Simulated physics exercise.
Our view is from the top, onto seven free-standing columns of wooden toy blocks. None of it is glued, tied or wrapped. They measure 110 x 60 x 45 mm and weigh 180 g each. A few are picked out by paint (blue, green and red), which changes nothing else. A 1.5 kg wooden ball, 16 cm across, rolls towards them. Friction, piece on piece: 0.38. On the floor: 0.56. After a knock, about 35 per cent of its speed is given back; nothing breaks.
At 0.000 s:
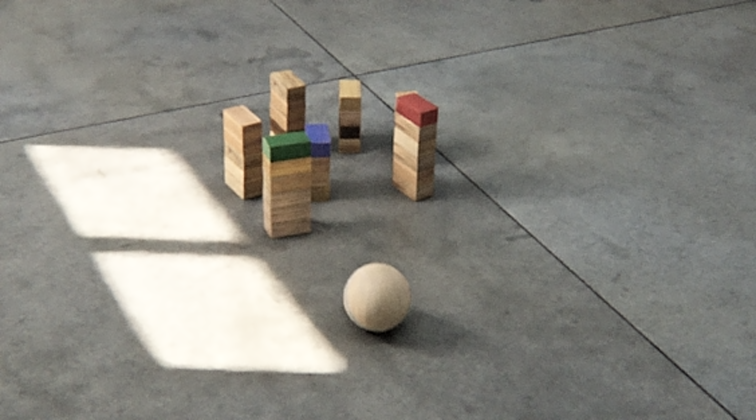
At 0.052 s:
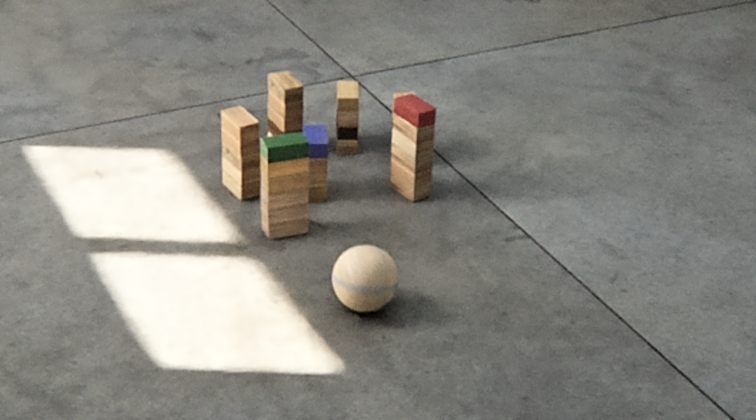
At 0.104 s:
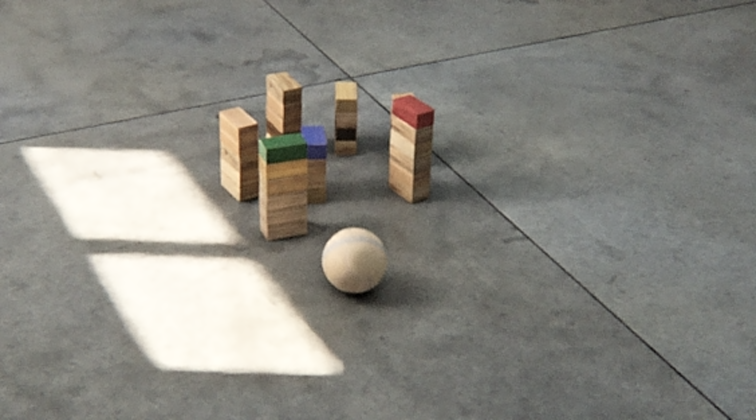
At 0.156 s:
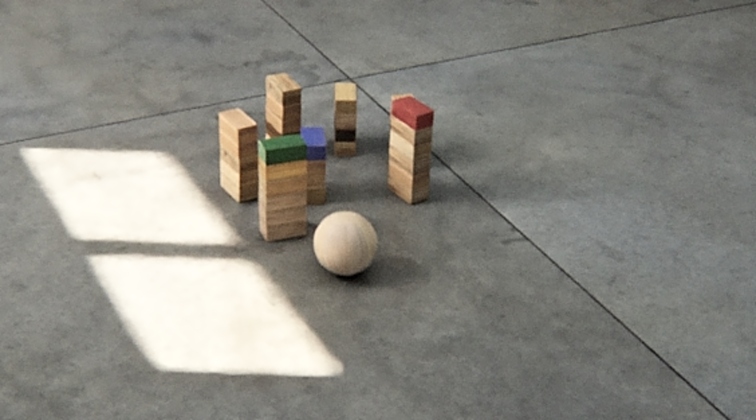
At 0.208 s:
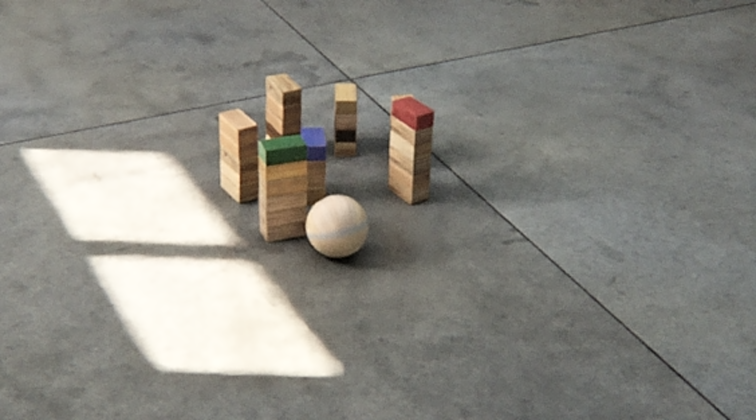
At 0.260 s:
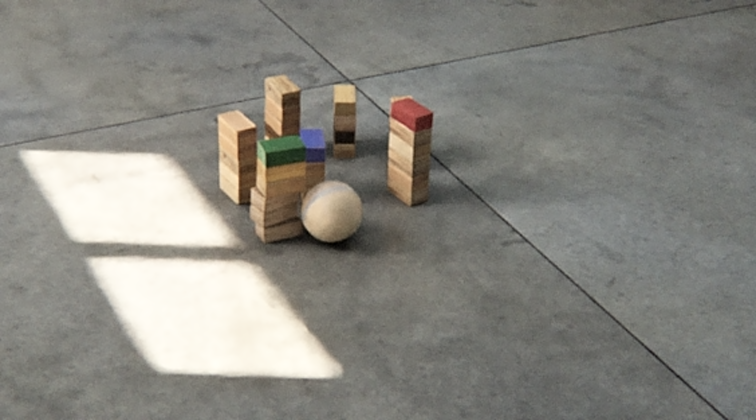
A wooden ball rolls toward stacked blocks and knocks the green-topped stack, shifting its pieces.
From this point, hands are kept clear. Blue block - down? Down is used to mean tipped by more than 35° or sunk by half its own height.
Yes.
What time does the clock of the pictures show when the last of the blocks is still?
That is at about 2.0 s.
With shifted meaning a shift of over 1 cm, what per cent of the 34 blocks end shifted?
The shifted ones make up 65 per cent.
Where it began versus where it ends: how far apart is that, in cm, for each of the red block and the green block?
Red ends up 0 cm away; green ends up 30 cm away.
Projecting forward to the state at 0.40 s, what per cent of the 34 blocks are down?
By then 10 per cent.
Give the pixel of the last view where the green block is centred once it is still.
About (357, 235).
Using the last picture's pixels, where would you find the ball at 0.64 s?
My estimate is roughly (365, 157).
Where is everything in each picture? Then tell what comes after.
In the first frame (we follow the side turned to the camera), ball (377, 298) 38 cm from contact, 1.7 m/s; blue block (318, 133); green block (291, 152); red block (417, 102); no piece has moved.
The second frame shows ball (365, 279) 30 cm from contact, 1.7 m/s; blue block (316, 134).
The third frame shows ball (355, 261) 21 cm from contact, 1.7 m/s; blue block (314, 135).
The fourth frame shows ball (346, 243) 12 cm from contact, 1.7 m/s; blue block (313, 136).
The fifth frame shows ball (337, 227) 37 mm from contact, 1.7 m/s; blue block (313, 137).
The sixth frame shows ball (332, 211) after contact, 1.3 m/s; blue block (313, 138); green block (286, 157) tipped 4°; red block (412, 107); 6 stirred so far.
Around 0.40 s, ball still moving; 3 of the 34 blocks down; blue block tipped 25°; green block tipped 54°, 48 mm lower.
Around 0.64 s, ball still moving; 8 of the 34 blocks down; blue block on its side; green block on its side.
Finally (2.4 s), ball at rest; 8 of the 34 blocks down; blue block on its side; green block on its side; red block unmoved. Seen by the last camera, middles, blue block near (264, 178), green block near (357, 235).
